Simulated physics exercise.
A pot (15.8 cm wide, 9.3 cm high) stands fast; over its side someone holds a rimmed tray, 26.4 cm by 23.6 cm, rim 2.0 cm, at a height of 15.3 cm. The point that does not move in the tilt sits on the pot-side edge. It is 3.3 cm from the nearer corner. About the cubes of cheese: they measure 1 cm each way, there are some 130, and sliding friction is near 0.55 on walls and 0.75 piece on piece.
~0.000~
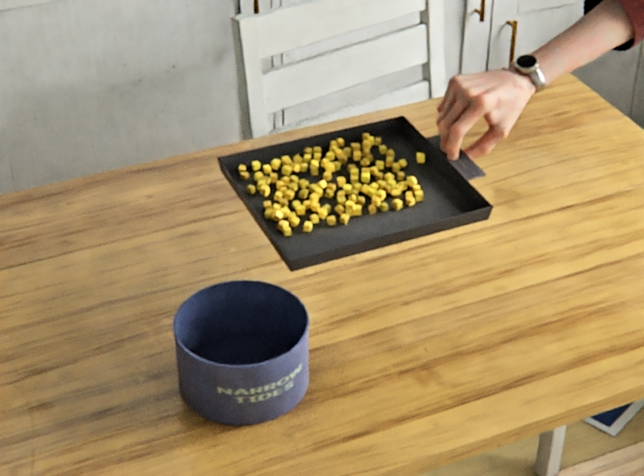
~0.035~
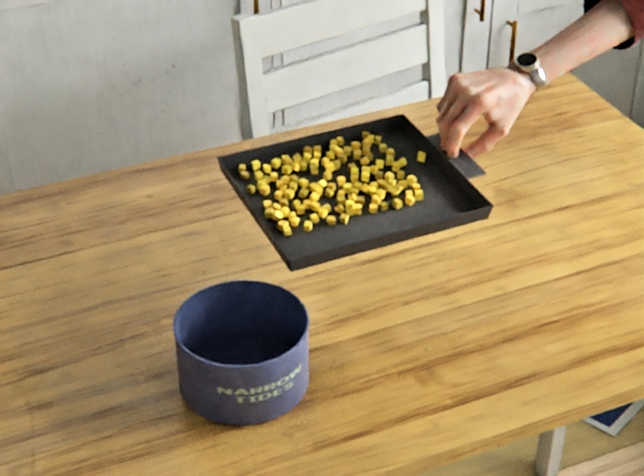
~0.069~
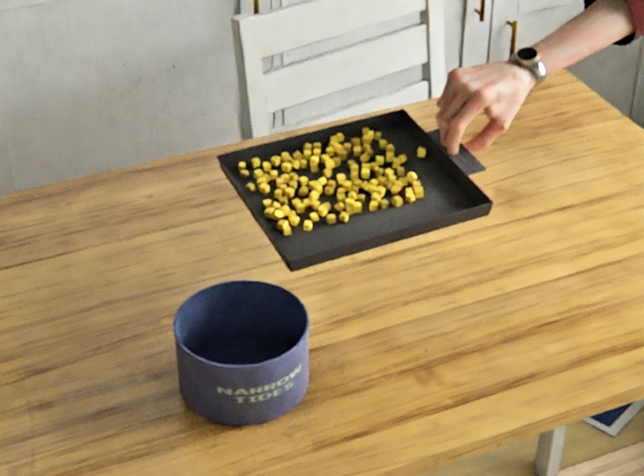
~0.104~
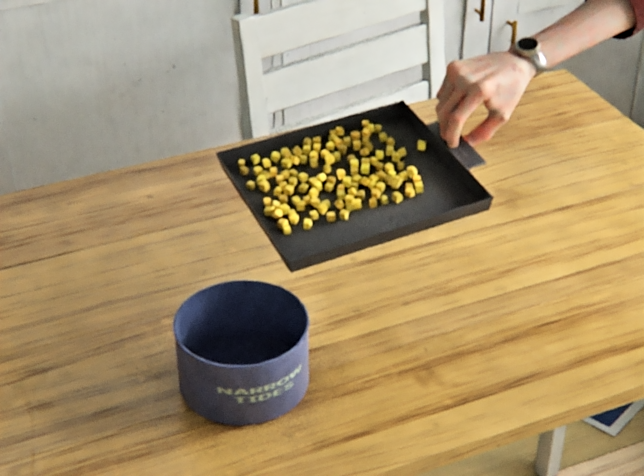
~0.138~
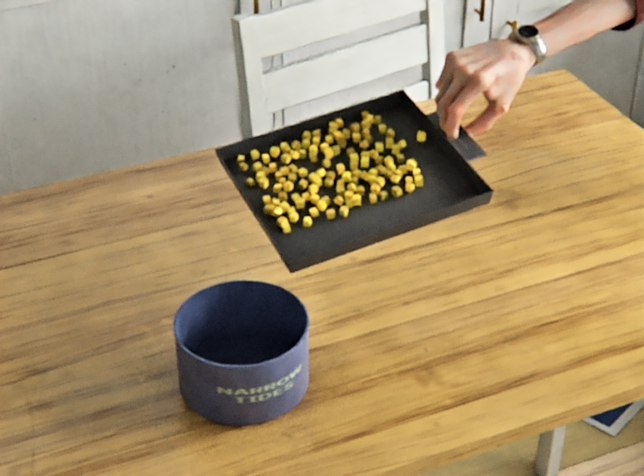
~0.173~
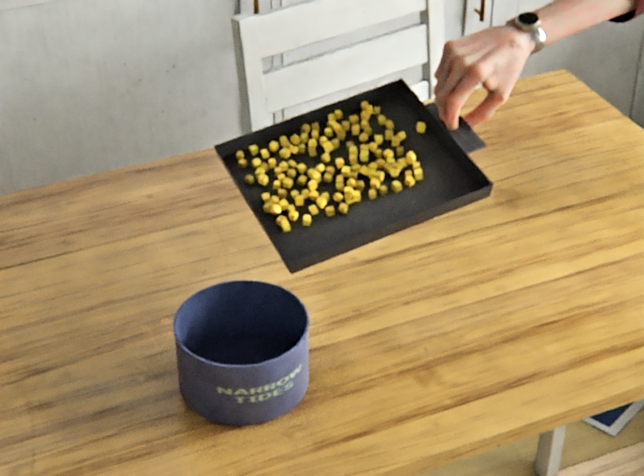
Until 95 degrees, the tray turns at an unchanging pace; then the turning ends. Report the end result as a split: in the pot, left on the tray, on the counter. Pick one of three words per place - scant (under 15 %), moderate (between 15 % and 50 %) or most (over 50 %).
My call is pot: Most, left on the tray: Scant, counter: Scant.
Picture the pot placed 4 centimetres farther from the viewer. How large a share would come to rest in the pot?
It would come to roughly 70 percent.
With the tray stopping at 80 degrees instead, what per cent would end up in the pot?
That would be around 75 percent.
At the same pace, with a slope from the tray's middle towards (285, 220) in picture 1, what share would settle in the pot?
Estimate: Near 35 per cent.
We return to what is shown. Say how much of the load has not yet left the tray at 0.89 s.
Load share: Around 60%.
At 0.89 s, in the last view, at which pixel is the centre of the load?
My estimate is roughly (264, 271).
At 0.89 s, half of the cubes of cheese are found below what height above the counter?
Some 16 cm.
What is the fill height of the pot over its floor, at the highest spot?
It gets to about 2.5 cm.
Then, at 0.61 s, tilt 51 degrees; the tray holds 100 %, the pot 0 %.
After 0.89 s, tilt 78 degrees; the tray holds 60 %, the pot 30 %.
After 1.28 s, tilt 95 degrees; the tray holds 5 %, the pot 85 %.
At rest (2.2 s), pot 95 %, tray 0 %, counter 5 %.
